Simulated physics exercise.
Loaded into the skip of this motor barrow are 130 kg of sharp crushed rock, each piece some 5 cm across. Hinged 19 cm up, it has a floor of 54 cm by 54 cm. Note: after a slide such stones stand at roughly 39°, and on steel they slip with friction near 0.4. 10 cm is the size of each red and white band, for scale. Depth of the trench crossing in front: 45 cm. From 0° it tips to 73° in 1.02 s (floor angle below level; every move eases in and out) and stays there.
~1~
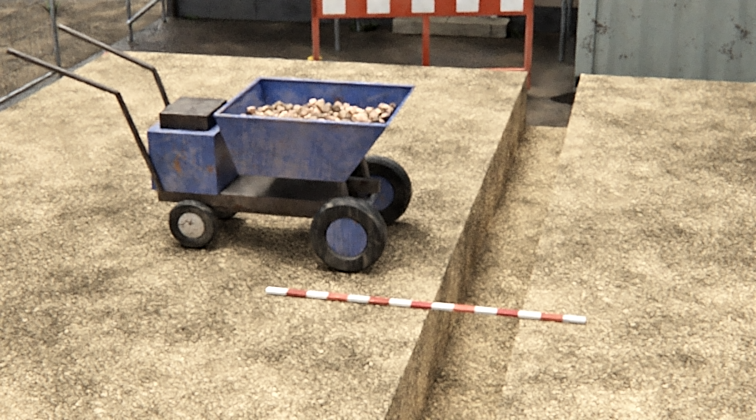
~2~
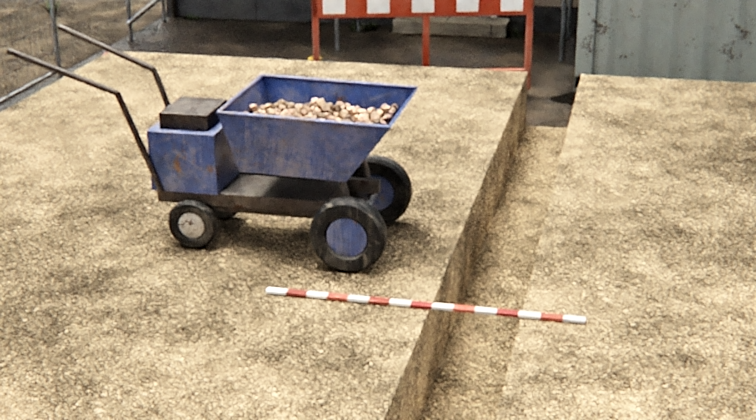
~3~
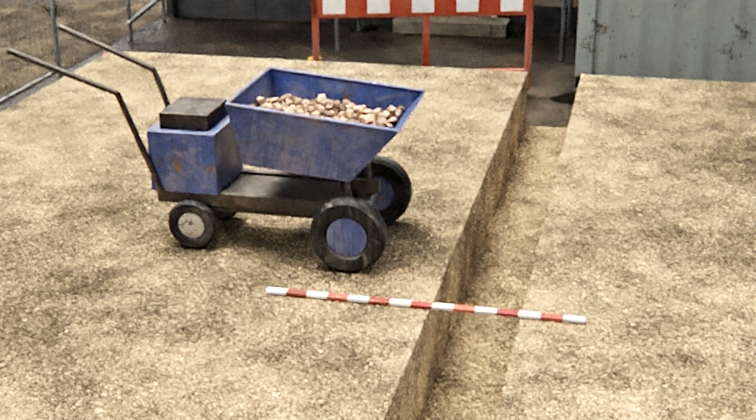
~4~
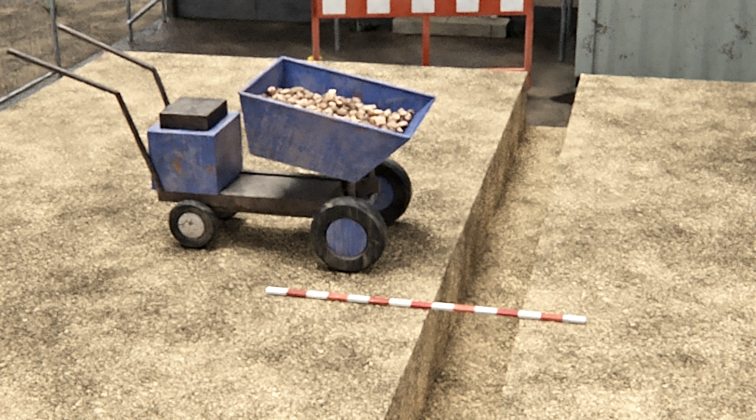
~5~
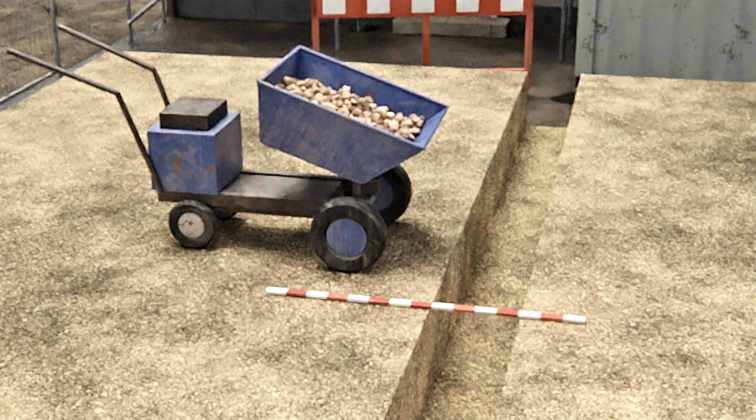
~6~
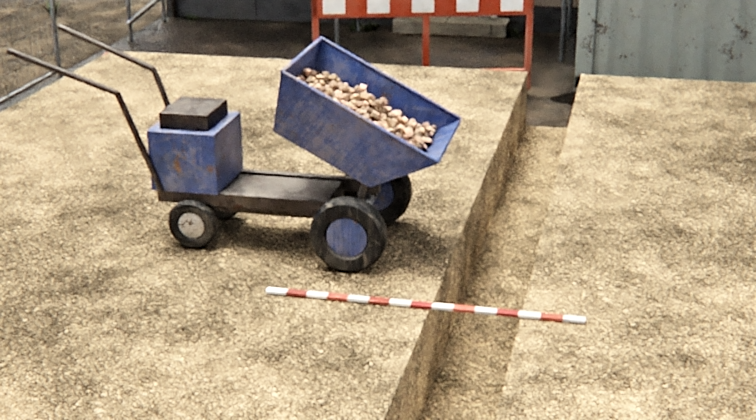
The blue skip on a small motor barrow, loaded with pale stones, tilted slowly at first and then further, its back rising and its front lip dipping to the right, while the wheels stayed still.
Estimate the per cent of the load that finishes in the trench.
Roughly 80 percent.
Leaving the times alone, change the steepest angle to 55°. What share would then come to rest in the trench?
Then close to 10 per cent.
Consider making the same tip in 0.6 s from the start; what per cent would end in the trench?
Roughly 70% would finish there.
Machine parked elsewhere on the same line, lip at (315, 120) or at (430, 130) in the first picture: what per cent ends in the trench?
First spot about 55, second spot about 25 per cent.
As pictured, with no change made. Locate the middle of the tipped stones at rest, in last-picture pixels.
Roughly (505, 321), I'd say.
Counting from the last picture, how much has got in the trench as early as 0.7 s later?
At that moment: Approx. 20 %.
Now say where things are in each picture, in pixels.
Lip at (386, 126), floor tilted 0°, highest stones at (342, 110), in the first picture.
Lip at (389, 128), floor tilted 1°, highest stones at (315, 107), in the second picture.
Lip at (397, 132), floor tilted 6°, highest stones at (294, 102), in the third picture.
The skip is at 12°, its lip at (410, 139); the top of the load is at (294, 95), in the fourth picture.
Lip at (424, 149), floor tilted 19°, highest stones at (297, 86), in the fifth picture.
Lip at (438, 163), floor tilted 28°, highest stones at (314, 78), in the sixth picture.
Then, 0.3 s after the last picture the floor is at 61°, 100 % in the skip; the foremost stones are at (468, 204).
Then, 0.7 s after the last picture the floor is at 73°, 78 % in the skip, 20 % in the trench, 1 % past the trench; the foremost stones are at (544, 252).
Then, 1.0 s after the last picture the floor is at 73°, 44 % in the skip, 46 % in the trench, 10 % past the trench; the foremost stones are at (617, 260).
Then, 3.0 s after the last picture the floor is at 73°, 10 % in the skip, 80 % in the trench, 10 % past the trench; the foremost stones are at (631, 264).
